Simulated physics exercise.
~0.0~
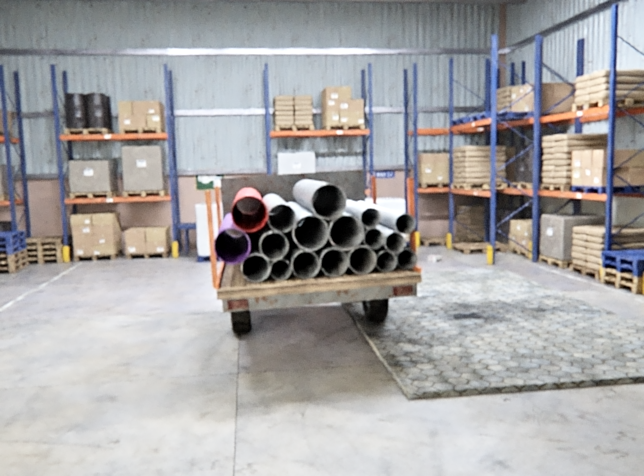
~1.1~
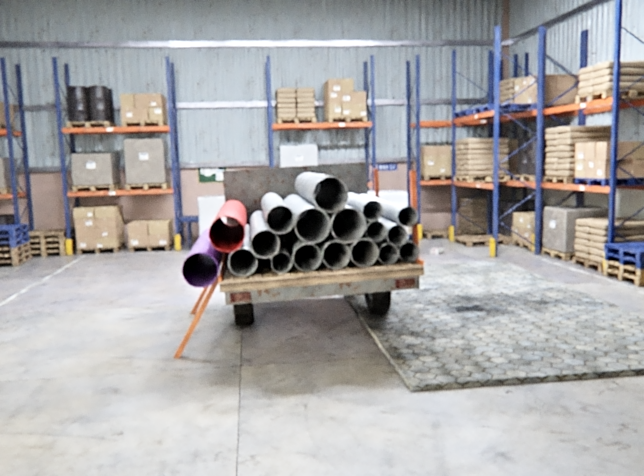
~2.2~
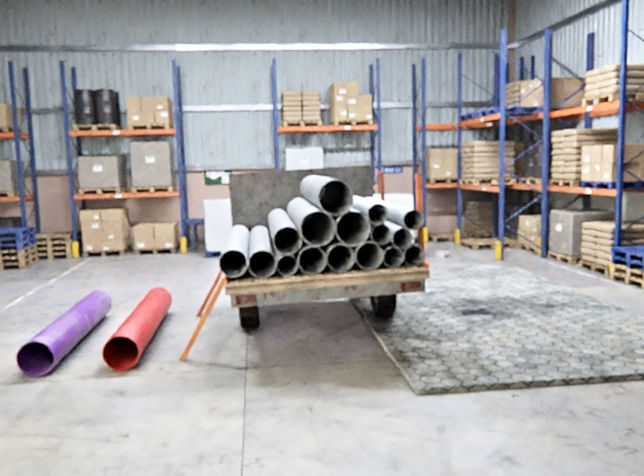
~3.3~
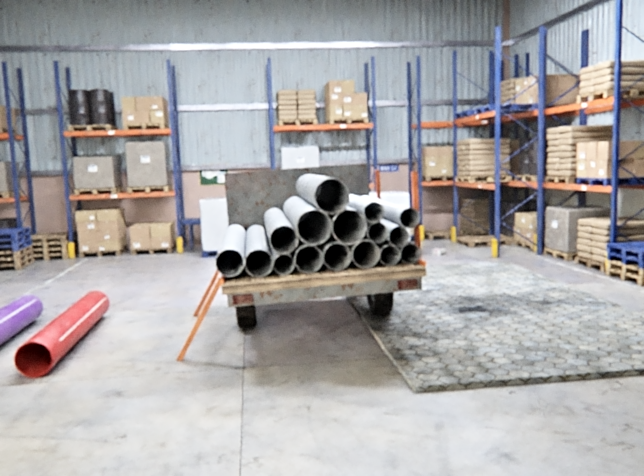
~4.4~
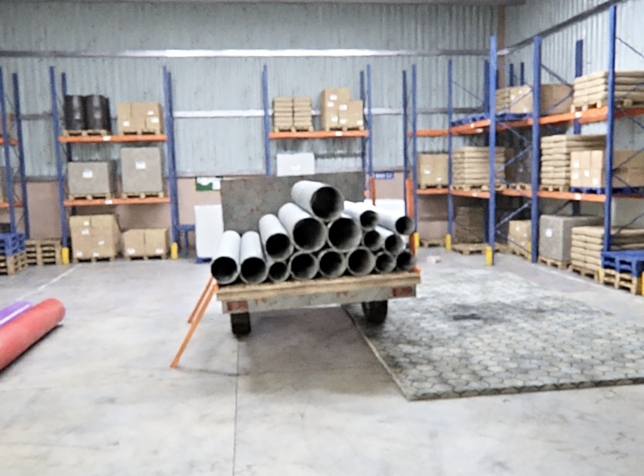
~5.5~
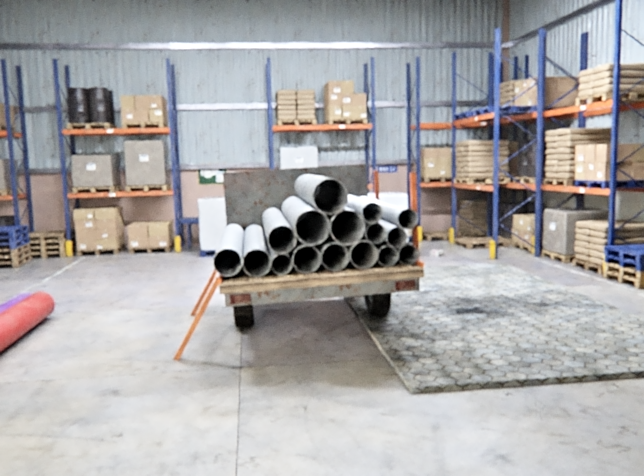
Warehouse floor, with purple and red pipes rolling off a parked trailer's left side and away left, grey pipes staying stacked aboard.
